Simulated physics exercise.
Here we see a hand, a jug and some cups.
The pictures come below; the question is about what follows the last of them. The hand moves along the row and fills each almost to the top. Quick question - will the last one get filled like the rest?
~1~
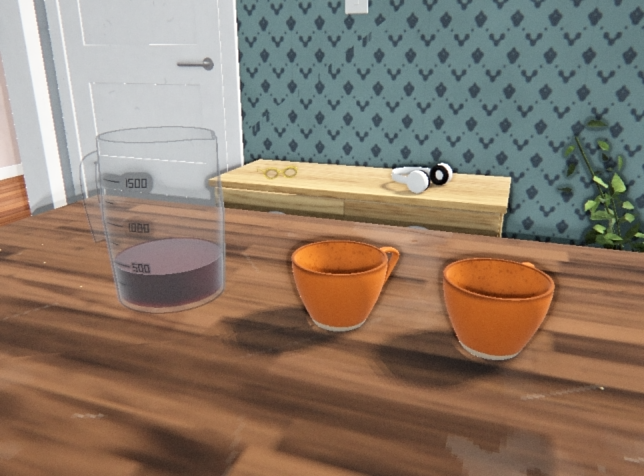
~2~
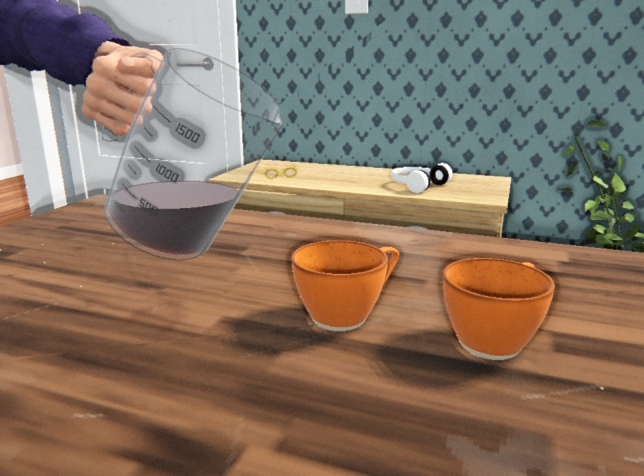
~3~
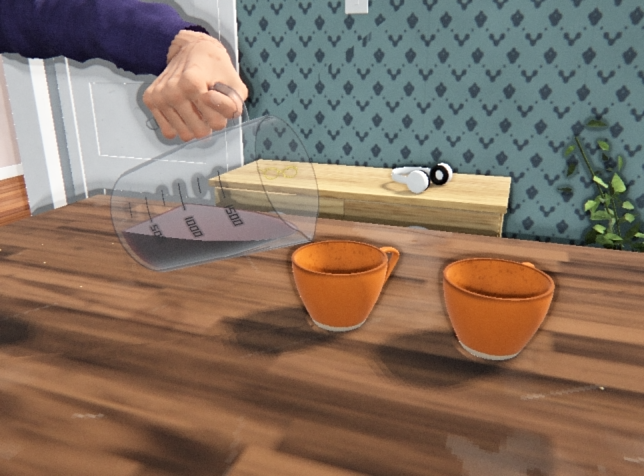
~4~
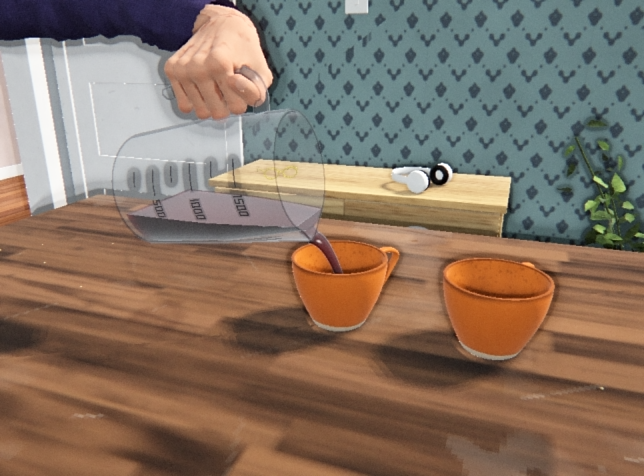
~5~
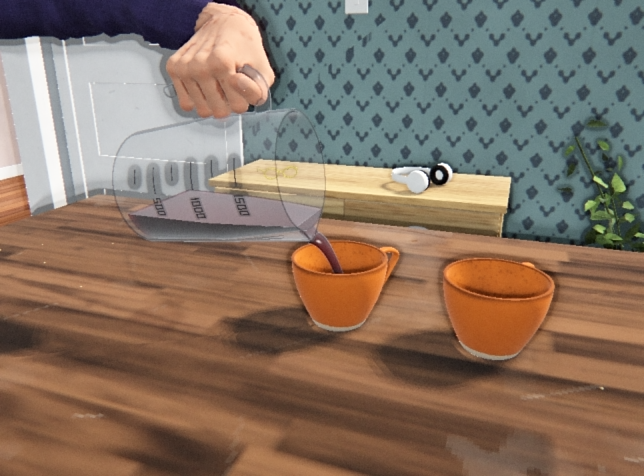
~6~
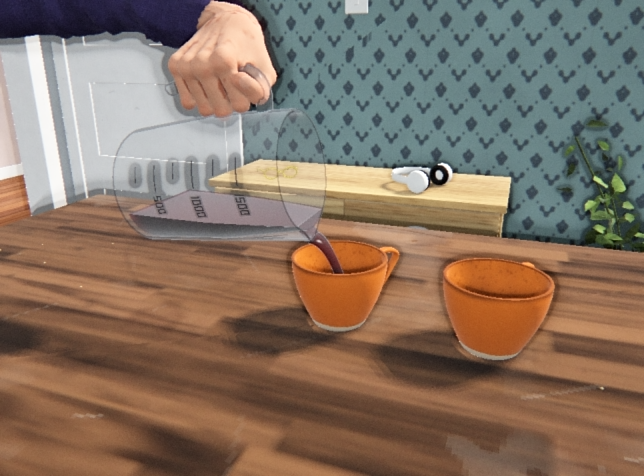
No, it won't.
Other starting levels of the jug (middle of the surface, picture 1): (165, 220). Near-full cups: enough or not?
Looks like it does the job, I'd say.
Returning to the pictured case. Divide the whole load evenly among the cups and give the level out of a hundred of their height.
Roughly 75 percent, I reckon.
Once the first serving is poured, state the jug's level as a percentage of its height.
Around 5 per cent of its height.
Shortly, the first is about two thirds full.
Then, the first is done and the jug has about a third of its load.
At the finish, the jug is empty with one filled and the next at about half of a serving.
